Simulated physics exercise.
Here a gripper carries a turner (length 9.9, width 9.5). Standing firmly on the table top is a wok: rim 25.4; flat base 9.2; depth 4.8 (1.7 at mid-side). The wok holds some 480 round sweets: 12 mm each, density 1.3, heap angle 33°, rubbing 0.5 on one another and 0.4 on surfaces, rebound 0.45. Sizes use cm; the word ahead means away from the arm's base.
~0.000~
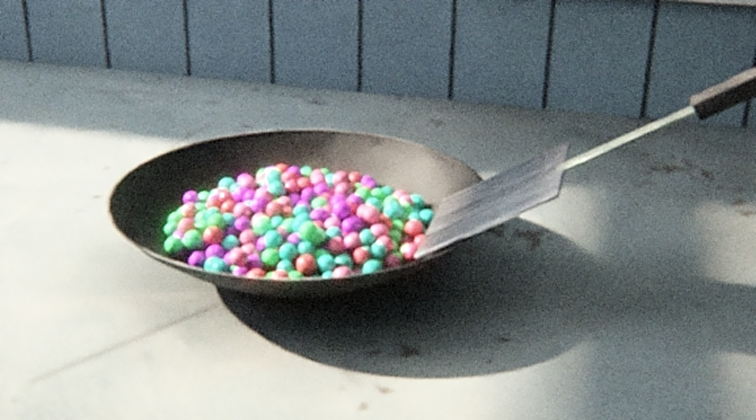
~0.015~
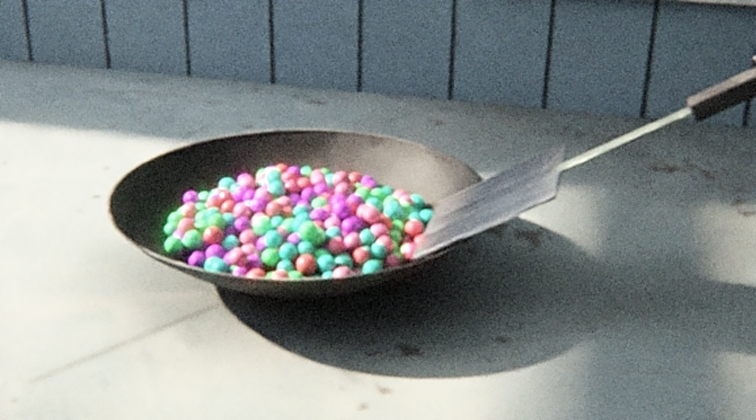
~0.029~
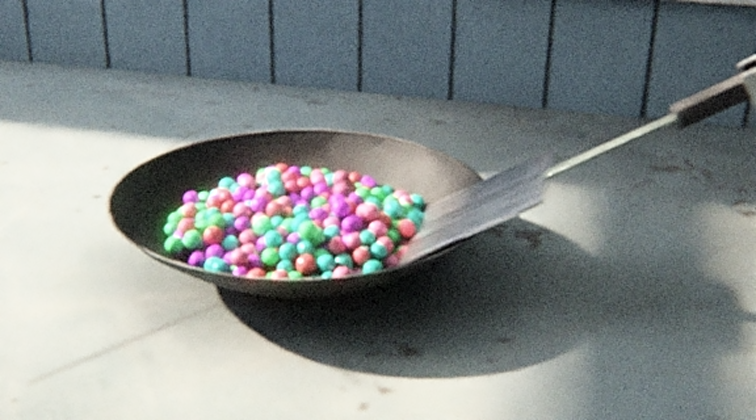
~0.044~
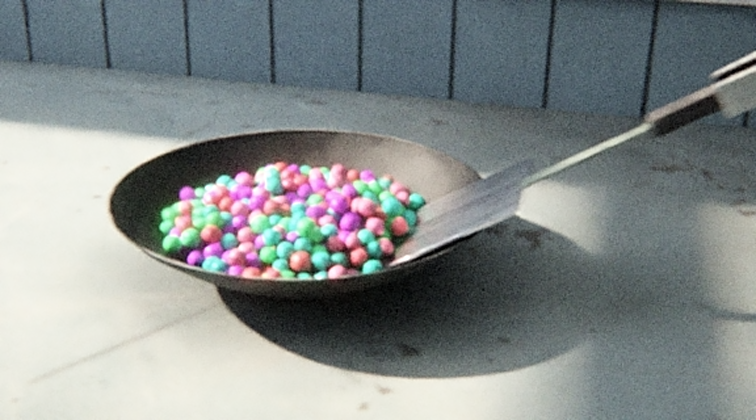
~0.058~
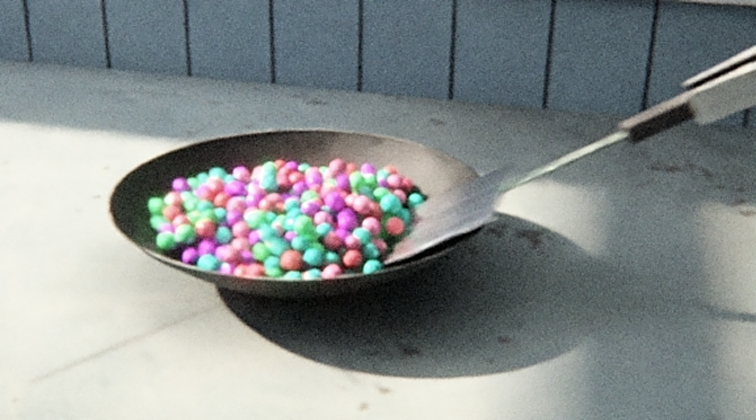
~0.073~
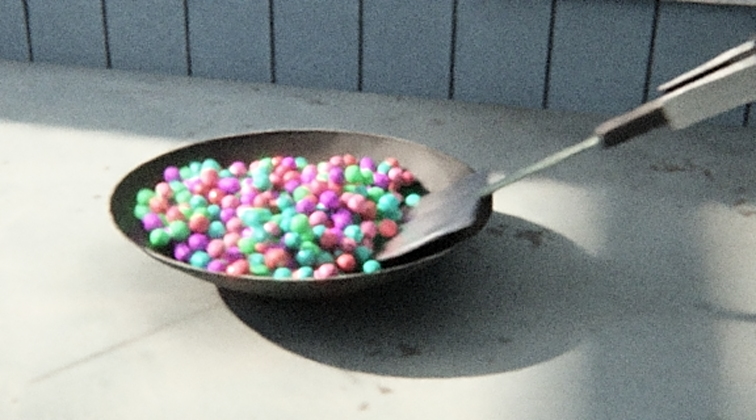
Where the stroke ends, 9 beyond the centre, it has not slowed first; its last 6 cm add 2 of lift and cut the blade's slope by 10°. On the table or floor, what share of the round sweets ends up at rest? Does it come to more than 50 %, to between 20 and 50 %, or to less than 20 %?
It comes to more than 50 %.
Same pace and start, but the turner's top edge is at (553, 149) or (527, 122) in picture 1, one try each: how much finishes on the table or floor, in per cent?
About 65 and 65 per cent.
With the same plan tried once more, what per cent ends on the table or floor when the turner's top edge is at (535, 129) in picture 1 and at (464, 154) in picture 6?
Roughly 60 percent ends up there.
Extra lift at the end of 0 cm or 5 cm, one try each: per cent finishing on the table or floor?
Roughly 55 % and then 55 %.
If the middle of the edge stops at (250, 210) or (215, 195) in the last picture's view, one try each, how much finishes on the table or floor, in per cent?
Respectively some 15 and 45 percent end on the table or floor.
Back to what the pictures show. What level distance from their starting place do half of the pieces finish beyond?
It comes out at about 22 cm.
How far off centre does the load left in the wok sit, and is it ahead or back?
Ahead of centre, near 2.5 centimetres.
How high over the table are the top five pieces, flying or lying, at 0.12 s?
About 7 cm.
By 0.12 s, sloping 32°, highest piece 7 above the table; 479 in the wok, 1 on the blade or in flight.
By 0.16 s, sloping 29°, highest piece 8 above the table; 449 in the wok, 31 on the blade or in flight.
By 0.38 s, sloping 22°, highest piece 7 above the table; 263 on the table or floor, 176 in the wok, 41 on the blade or in flight.
By 1.43 s, sloping 22°, highest piece 4 above the table; 304 on the table or floor, 176 in the wok.
Final count, 304 on the table or floor, 176 in the wok. That is 63 % on the table or floor.
